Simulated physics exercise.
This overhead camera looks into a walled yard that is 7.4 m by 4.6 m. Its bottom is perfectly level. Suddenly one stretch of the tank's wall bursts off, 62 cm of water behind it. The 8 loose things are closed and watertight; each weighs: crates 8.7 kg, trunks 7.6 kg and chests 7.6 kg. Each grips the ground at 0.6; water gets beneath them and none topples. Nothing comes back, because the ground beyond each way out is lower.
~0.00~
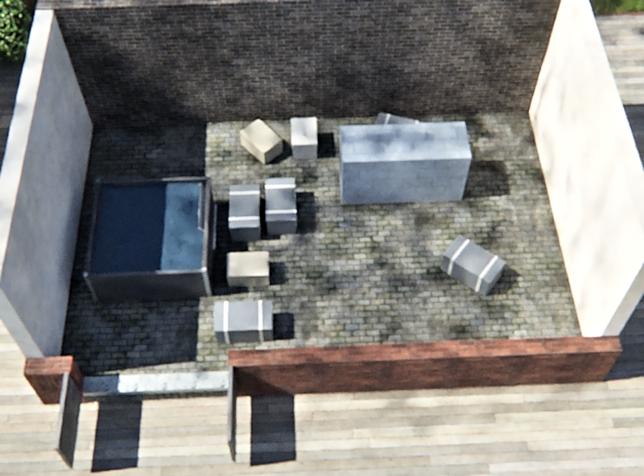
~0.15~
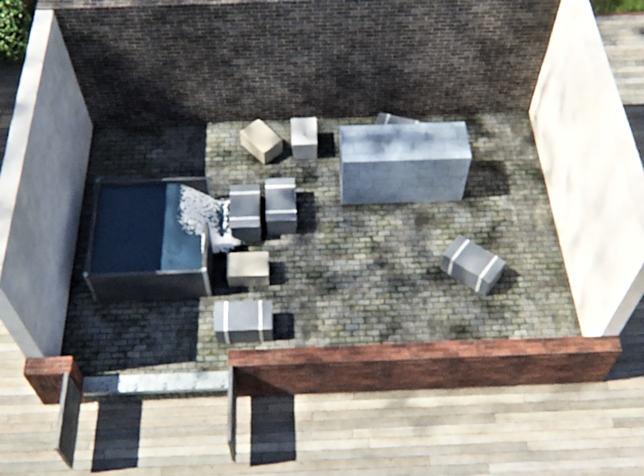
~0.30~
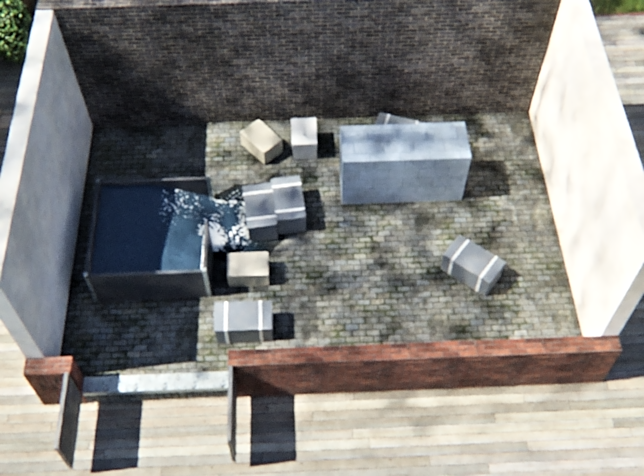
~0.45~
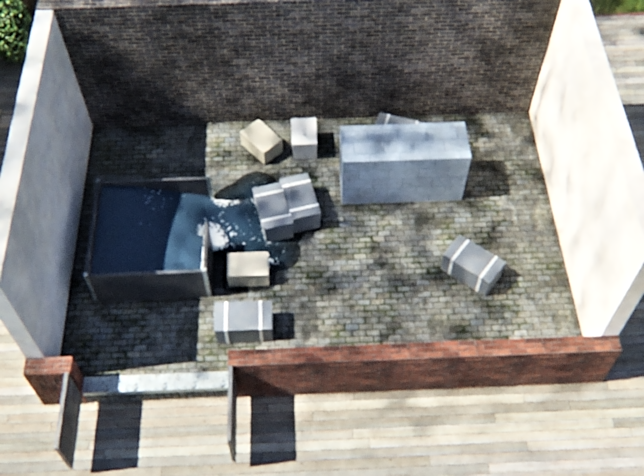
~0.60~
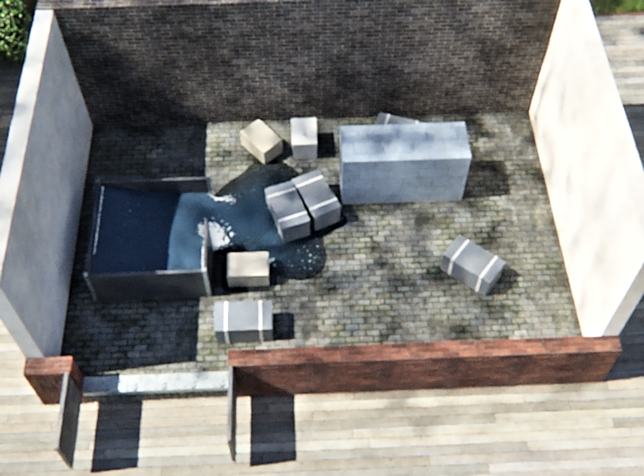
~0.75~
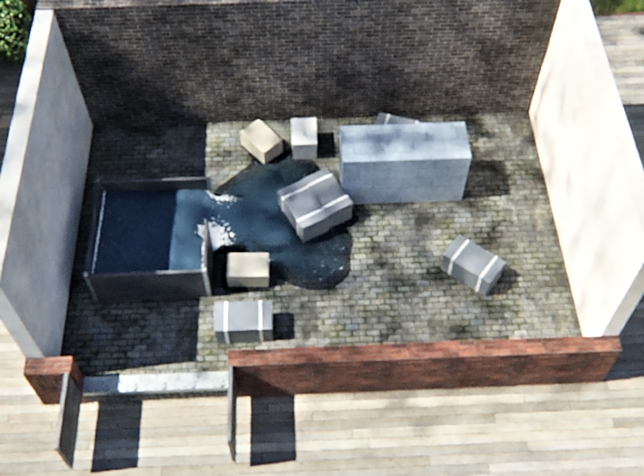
A walled yard with a grey paved floor and a low red brick wall in front is seen from a fixed, high viewpoint. A dark tank of blue water stands at left, with grey and tan boxes scattered near it and a large pale block at the back. Water bursts from the tank's right side, spreads in a dark pool, and pushes two grey banded boxes rightward, turning them, while the others stay put.
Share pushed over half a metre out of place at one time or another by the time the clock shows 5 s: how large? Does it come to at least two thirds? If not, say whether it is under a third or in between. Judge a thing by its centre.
Yes, two thirds or more.
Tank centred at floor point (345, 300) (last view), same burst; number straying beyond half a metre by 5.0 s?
Result: 2.
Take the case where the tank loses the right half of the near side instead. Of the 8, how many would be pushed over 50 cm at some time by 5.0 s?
So the tally would be 1.
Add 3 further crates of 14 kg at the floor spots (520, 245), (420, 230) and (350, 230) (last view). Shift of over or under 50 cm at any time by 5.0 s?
In order: Within it, beyond it, beyond it.
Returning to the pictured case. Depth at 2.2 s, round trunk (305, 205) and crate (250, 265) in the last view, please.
Depth approx. 5 cm / 1 cm.
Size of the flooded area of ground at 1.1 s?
Near 9.5 m2 in all.
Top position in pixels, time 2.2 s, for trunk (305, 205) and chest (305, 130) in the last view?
(375, 248) and (352, 107), roughly.
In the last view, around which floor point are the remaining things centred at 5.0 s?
The average lands around (411, 242).
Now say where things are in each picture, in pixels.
The first picture shows a trunk at (244, 206) rests on the ground; a trunk at (281, 199), on the bottom; 2.5 m2 under water; 0 of 8 have shifted.
The second picture shows a trunk at (245, 206), on the bottom; a trunk at (281, 199) rests on the ground; water covers 2.9 m2; 0 of 8 have shifted.
The third picture shows a trunk at (260, 205), on the bottom, 23 cm from its start; a trunk at (288, 198), on the bottom, 12 cm from its start; 3.6 m2 under water; 2 of 8 have shifted.
The fourth picture shows a trunk at (273, 205) rests on the ground, 43 cm from its start; a trunk at (300, 196), on the bottom, 30 cm from its start; water covers 4.3 m2; 2 of 8 have shifted.
The fifth picture shows a trunk at (287, 205), on the bottom, 65 cm from its start; a trunk at (316, 193), on the bottom, 56 cm from its start; water covers 5.2 m2; 2 of 8 have shifted.
The sixth picture shows a trunk at (303, 204) floats, 89 cm from its start; a trunk at (327, 191), on the bottom, 72 cm from its start; 6.4 m2 under water; 2 of 8 have shifted.
After 1.1 s 2 of 8 are over 50 cm from their spots; 2 afloat.
After 2.2 s 5 of 8 are over 50 cm from their spots; 3 afloat.
After 3.5 s 5 of 8 are over 50 cm from their spots; 6 afloat.
After 5.0 s 6 of 8 are over 50 cm from their spots, and 6 have been at some point; 5 afloat.
